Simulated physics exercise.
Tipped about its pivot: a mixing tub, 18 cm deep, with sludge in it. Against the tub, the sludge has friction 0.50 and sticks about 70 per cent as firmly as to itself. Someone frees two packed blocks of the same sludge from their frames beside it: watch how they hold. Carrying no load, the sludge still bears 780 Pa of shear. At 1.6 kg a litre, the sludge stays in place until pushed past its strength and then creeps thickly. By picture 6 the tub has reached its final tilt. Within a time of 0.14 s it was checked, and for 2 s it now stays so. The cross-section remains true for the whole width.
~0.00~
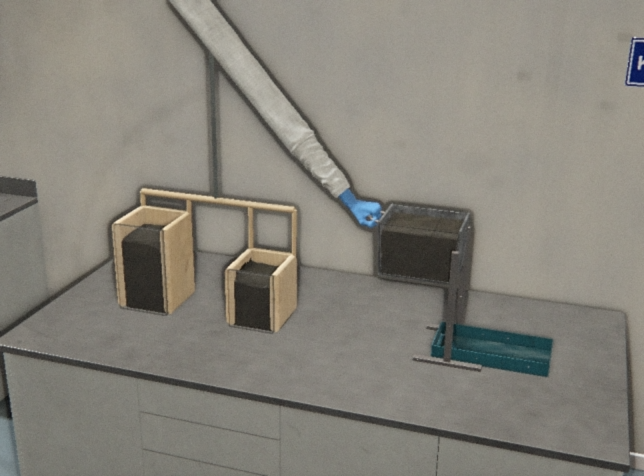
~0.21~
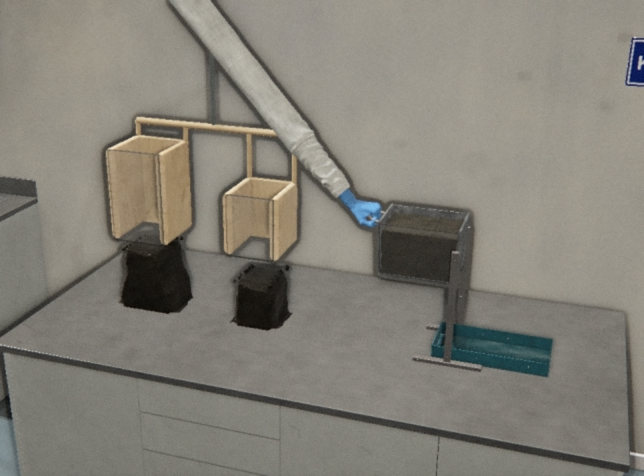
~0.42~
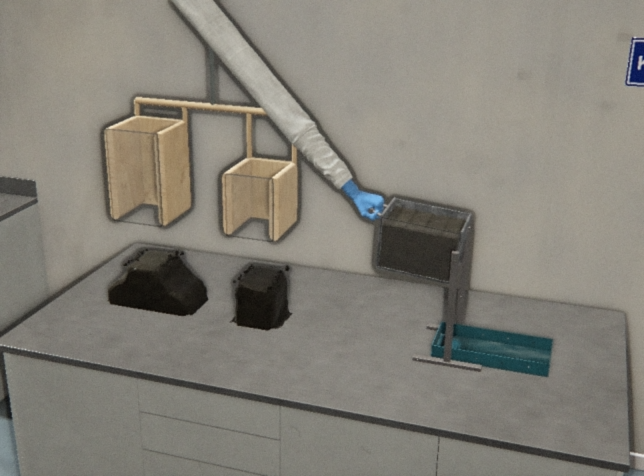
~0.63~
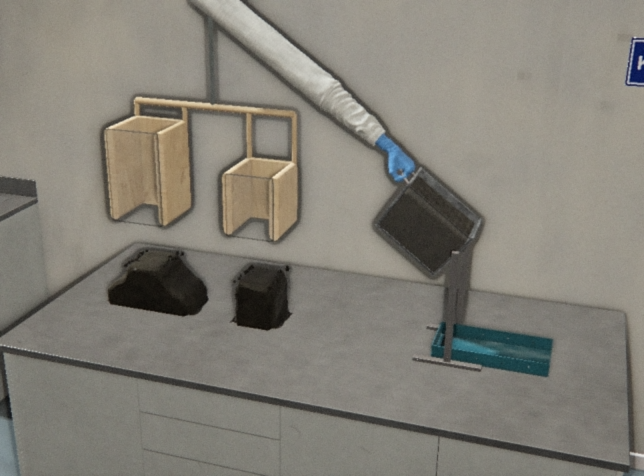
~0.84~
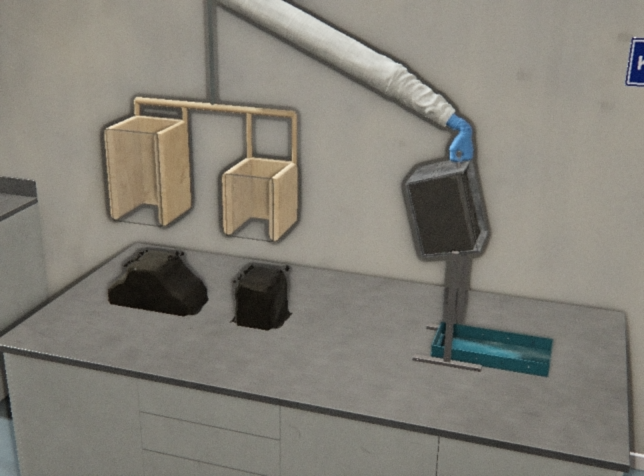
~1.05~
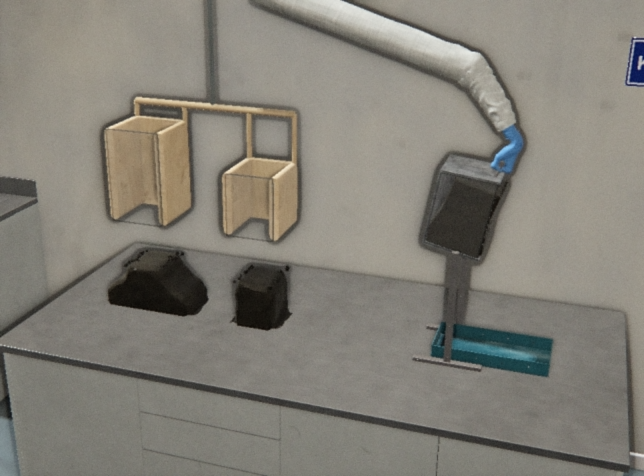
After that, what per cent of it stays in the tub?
Some 0 percent stays in the tub.
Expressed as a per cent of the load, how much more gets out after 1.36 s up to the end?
30 %.
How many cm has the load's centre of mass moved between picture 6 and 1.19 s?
Displacement noted: Approx. 8 cm... about that.
By 1.19 s, the tub is at 99 degrees and holds 59 %.
By 1.36 s, the tub is at 99 degrees and holds 29 %.
By 1.53 s, the tub is at 99 degrees and holds 23 %.
By 1.70 s, the tub is at 99 degrees and holds 17 %.
By 3.05 s, at the end, the tub is at 99 degrees and holds 0 %.
